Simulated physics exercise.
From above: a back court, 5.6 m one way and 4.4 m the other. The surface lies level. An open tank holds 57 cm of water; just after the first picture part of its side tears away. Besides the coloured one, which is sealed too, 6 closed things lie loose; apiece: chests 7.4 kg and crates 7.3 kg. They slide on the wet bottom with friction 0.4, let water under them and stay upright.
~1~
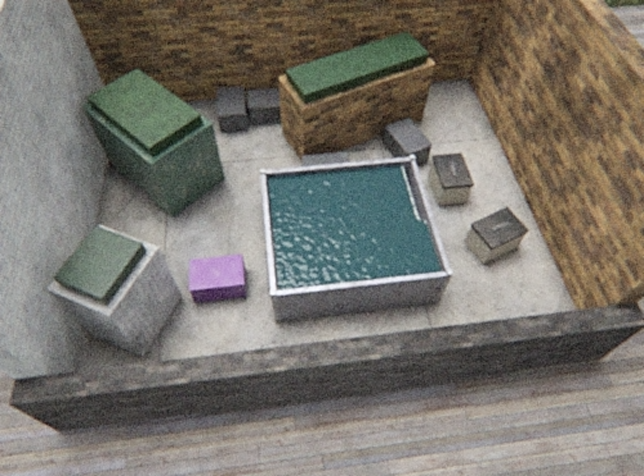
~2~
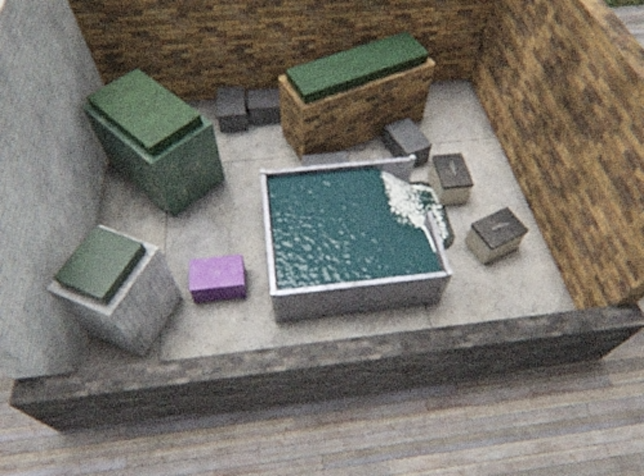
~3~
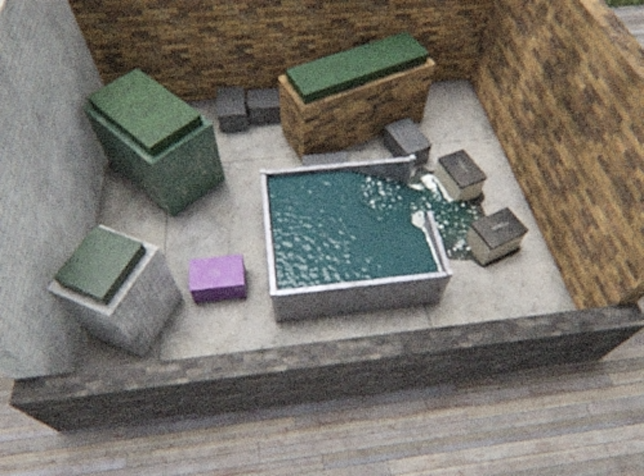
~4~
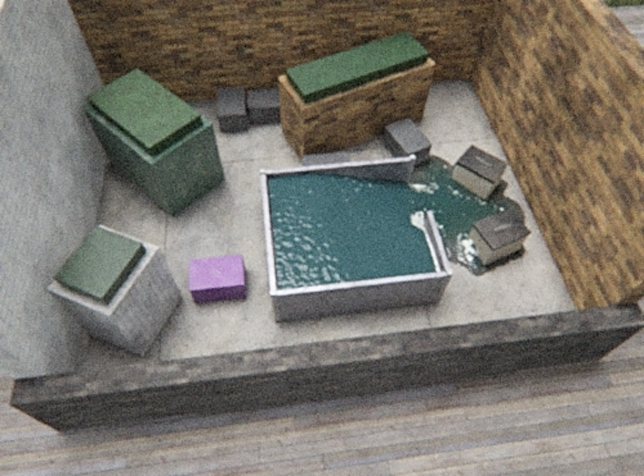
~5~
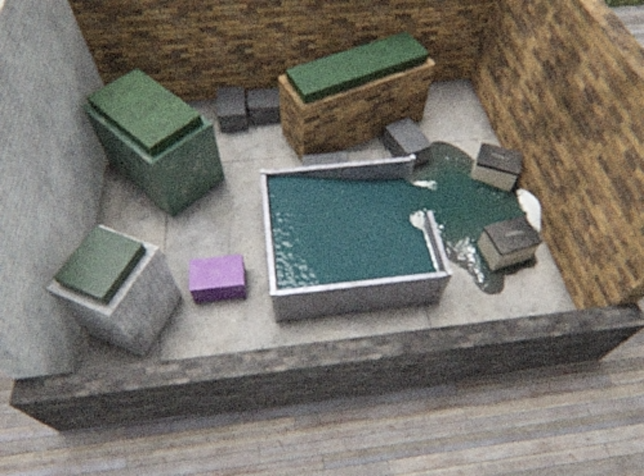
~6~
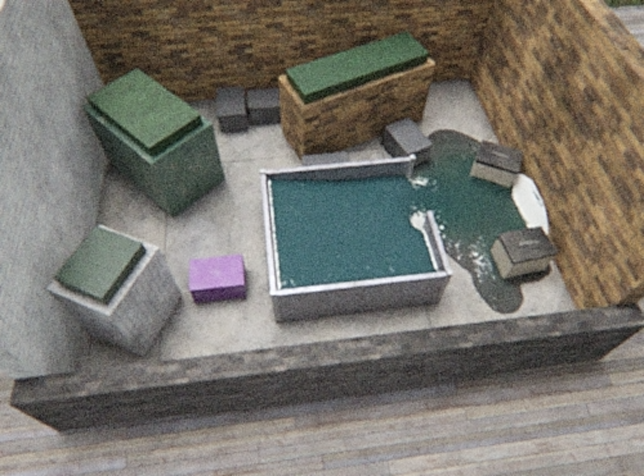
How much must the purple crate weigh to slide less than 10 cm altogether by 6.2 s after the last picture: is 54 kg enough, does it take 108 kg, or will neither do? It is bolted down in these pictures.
Verdict: The smaller load will do.
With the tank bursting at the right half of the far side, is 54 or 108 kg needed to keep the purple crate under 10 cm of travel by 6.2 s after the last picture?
In that case the lower weight is enough.
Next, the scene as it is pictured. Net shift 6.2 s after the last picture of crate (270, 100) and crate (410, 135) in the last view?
In that order: 80 cm, 250 cm.
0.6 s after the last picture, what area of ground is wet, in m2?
Roughly 7.5 m2.
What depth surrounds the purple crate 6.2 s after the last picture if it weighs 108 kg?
Roughly 3 cm.
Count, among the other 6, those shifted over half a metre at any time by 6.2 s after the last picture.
That makes 6.
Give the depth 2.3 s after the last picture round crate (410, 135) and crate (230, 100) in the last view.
About 2 and 1 cm.
Then, 0.6 s after the last picture the purple crate would be 0 cm from its start with 54 kg and 0 cm from its start with 108 kg; 0 cm of water round it then.
Then, 2.3 s after the last picture the purple crate would be 0 cm from its start with 54 kg and 0 cm from its start with 108 kg; 0 cm of water round it then.
Then, 4.2 s after the last picture the purple crate would be 0 cm from its start with 54 kg and 0 cm from its start with 108 kg; 2 cm of water round it then.
Then, 6.2 s after the last picture the purple crate would be 0 cm from its start with 54 kg and 0 cm from its start with 108 kg; 3 cm of water round it then.
